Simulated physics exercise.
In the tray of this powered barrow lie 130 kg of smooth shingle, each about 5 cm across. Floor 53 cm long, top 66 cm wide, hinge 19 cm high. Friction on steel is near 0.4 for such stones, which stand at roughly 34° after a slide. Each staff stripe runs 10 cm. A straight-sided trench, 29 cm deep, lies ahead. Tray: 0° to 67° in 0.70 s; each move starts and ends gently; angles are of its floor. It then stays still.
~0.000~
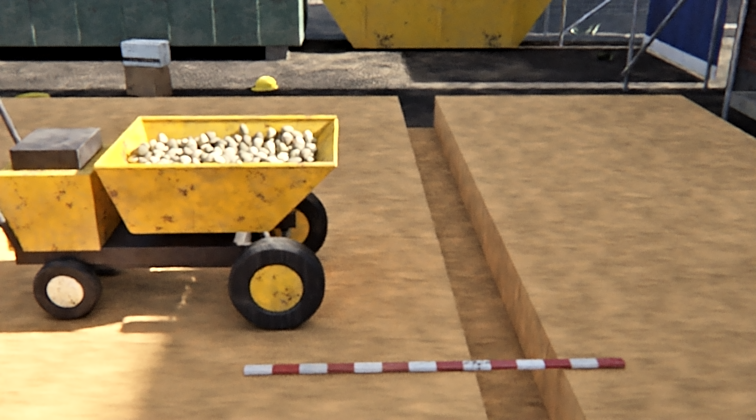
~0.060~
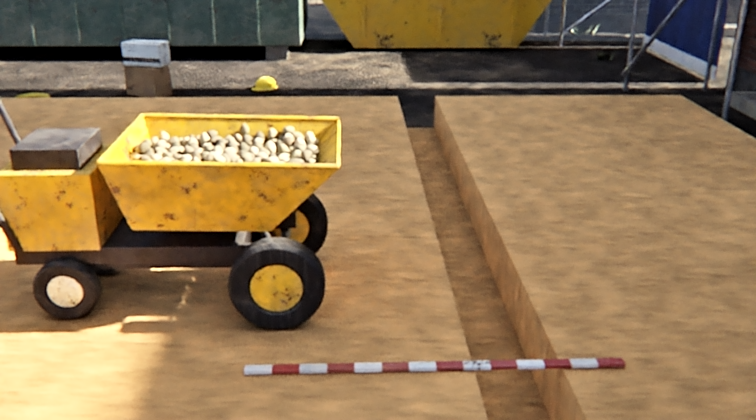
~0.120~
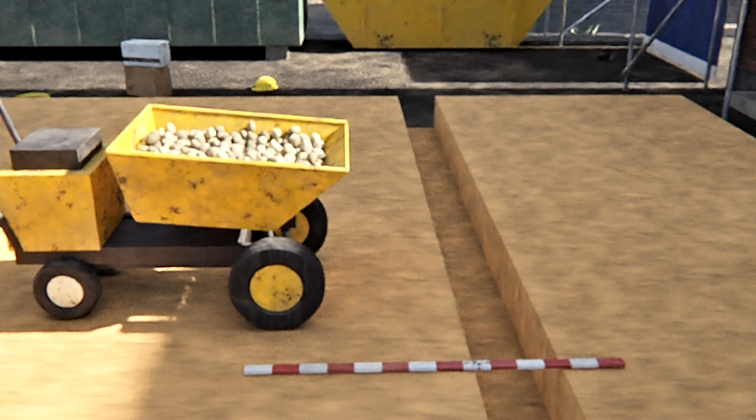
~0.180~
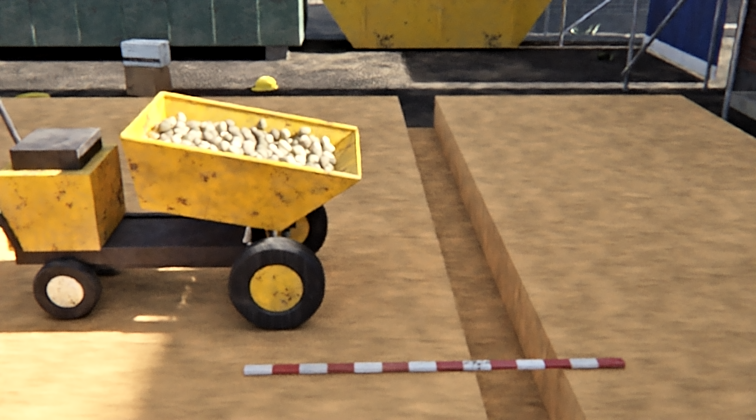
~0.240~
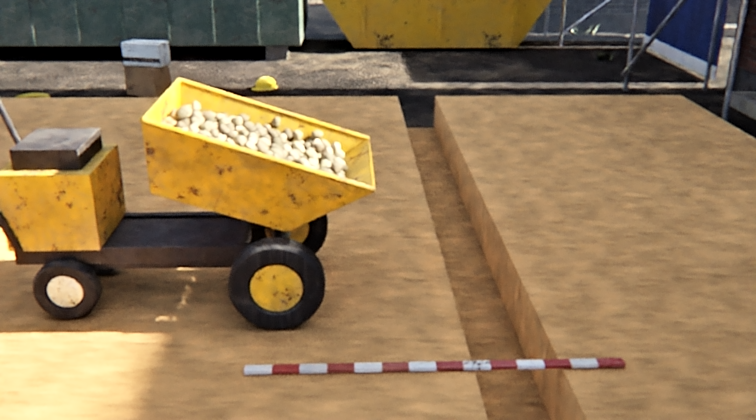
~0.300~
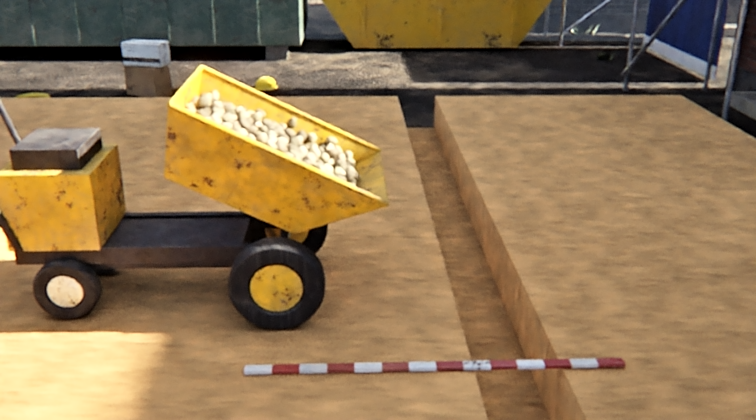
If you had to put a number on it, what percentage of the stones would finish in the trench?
I'd put it at about 88 percent.
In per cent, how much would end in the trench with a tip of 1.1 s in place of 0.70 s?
Close to 85 per cent then.
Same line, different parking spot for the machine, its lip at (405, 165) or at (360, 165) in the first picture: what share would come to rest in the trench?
Near 65 and near 95 percent.
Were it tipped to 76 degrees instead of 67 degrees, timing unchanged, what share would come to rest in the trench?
I'd guess some 75 in a hundred.
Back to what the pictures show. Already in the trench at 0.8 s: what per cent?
At that moment: Approx. 15 %.
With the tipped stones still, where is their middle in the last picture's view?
I'd put it close to (482, 325).
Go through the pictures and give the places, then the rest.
In the first frame, the tray is at 0°, its lip at (335, 165); the top of the load is at (222, 141).
The second frame shows lip at (338, 167), floor tilted 1°, highest stones at (207, 142); the stones move at 0.3 m/s on average.
In the third frame, the tray is at 5°, its lip at (347, 171); the top of the load is at (182, 140); the stones move at 0.6 m/s on average.
The fourth frame shows lip at (360, 179), floor tilted 11°, highest stones at (172, 129); the stones move at 0.9 m/s on average.
In the fifth frame, the tray is at 18°, its lip at (374, 190); the top of the load is at (185, 117); the stones move at 1.1 m/s on average.
In the sixth frame, the tray is at 26°, its lip at (388, 204); the top of the load is at (204, 103); the stones move at 1.2 m/s on average.
After 0.5 s the floor is at 56°; 100 % in the tray; the foremost stones are at (395, 230).
After 0.8 s the floor is at 67°; 74 % in the tray, 12 % short of the trench, 14 % in the trench; the foremost stones are at (484, 290).
After 1.1 s the floor is at 67°; 18 % in the tray, 14 % short of the trench, 67 % in the trench; the foremost stones are at (539, 316).
After 3.1 s the floor is at 67°; 0 % in the tray, 12 % short of the trench, 88 % in the trench; the foremost stones are at (550, 295).
